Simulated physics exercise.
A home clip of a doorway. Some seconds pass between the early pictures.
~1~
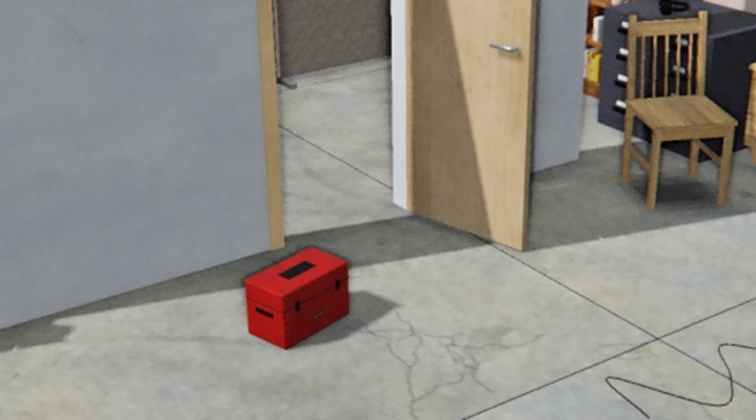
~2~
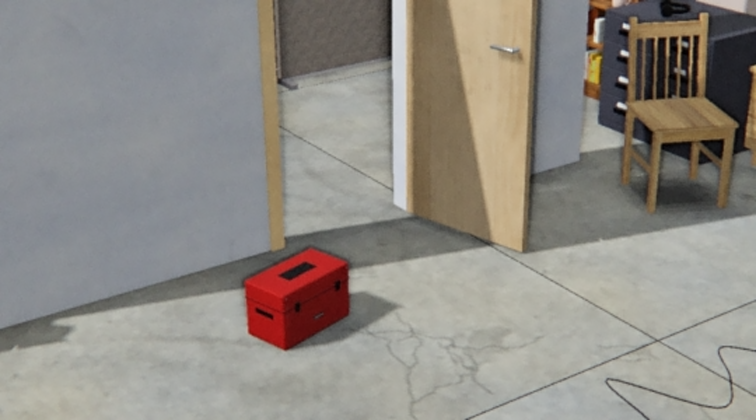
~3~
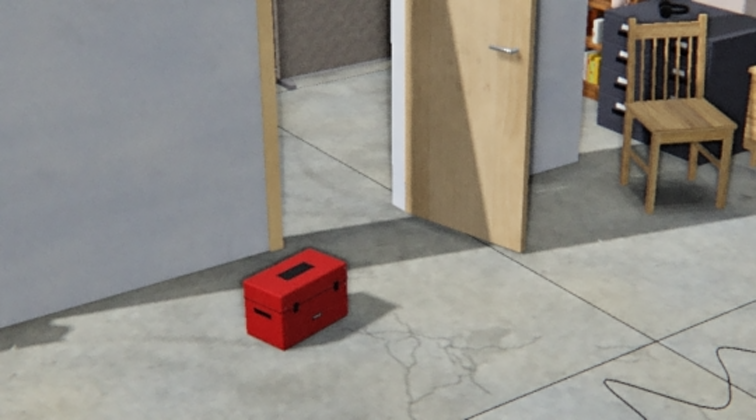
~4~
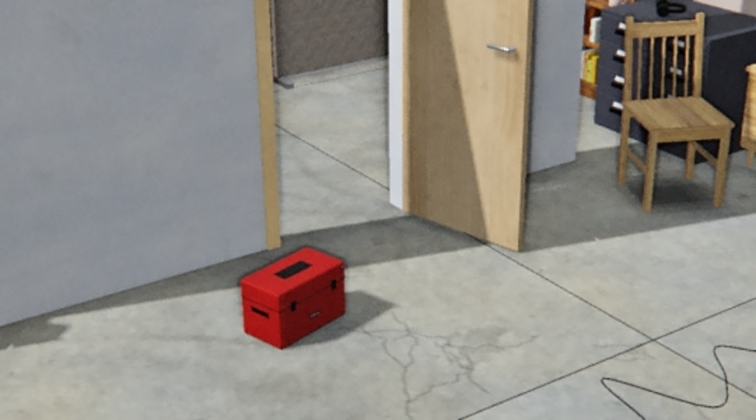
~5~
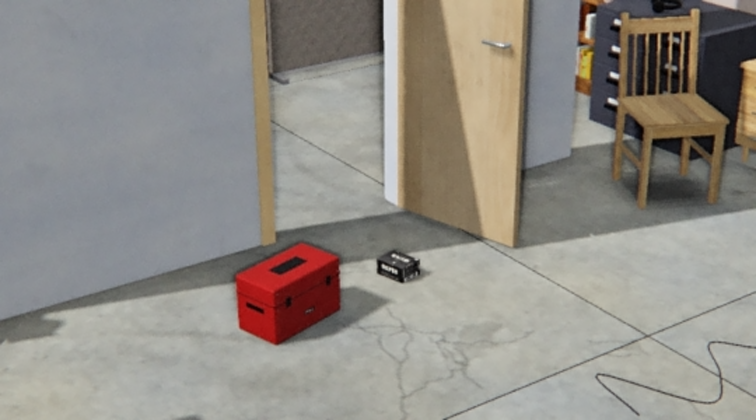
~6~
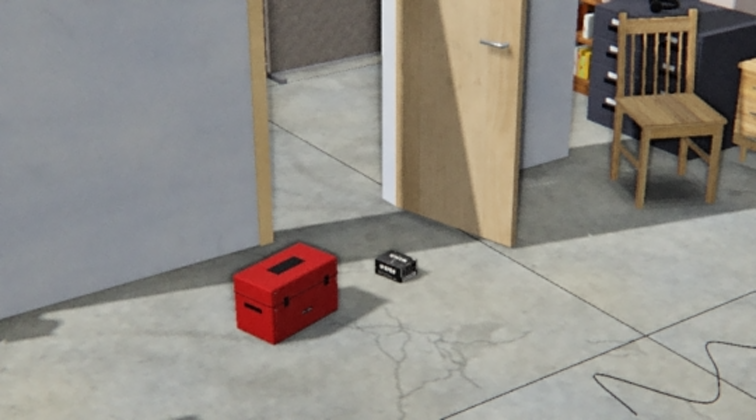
A small black box is absent at first, while a red toolbox sits on the grey floor by a wide-open door. The box then appears on the floor just right of the toolbox, with nobody seen placing it, while the toolbox, door and wooden chair stay still.
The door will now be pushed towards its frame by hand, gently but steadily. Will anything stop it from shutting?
As it turns out, it shuts.
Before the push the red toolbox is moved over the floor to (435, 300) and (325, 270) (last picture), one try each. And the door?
First try: It closes; second try: It stops short.
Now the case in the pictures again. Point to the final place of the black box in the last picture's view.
Around (373, 273).
Then, 0.90 s on from there, open by 77°.
Then, 1.40 s on from there, open by 53°; black box shifted a little near (381, 270).
Then, 2.00 s on from there, open by 23°; black box shifted about its own width near (373, 272).
In the end, open by 0°; both unmoved. At the end, from the last picture's camera, black box near (373, 272).
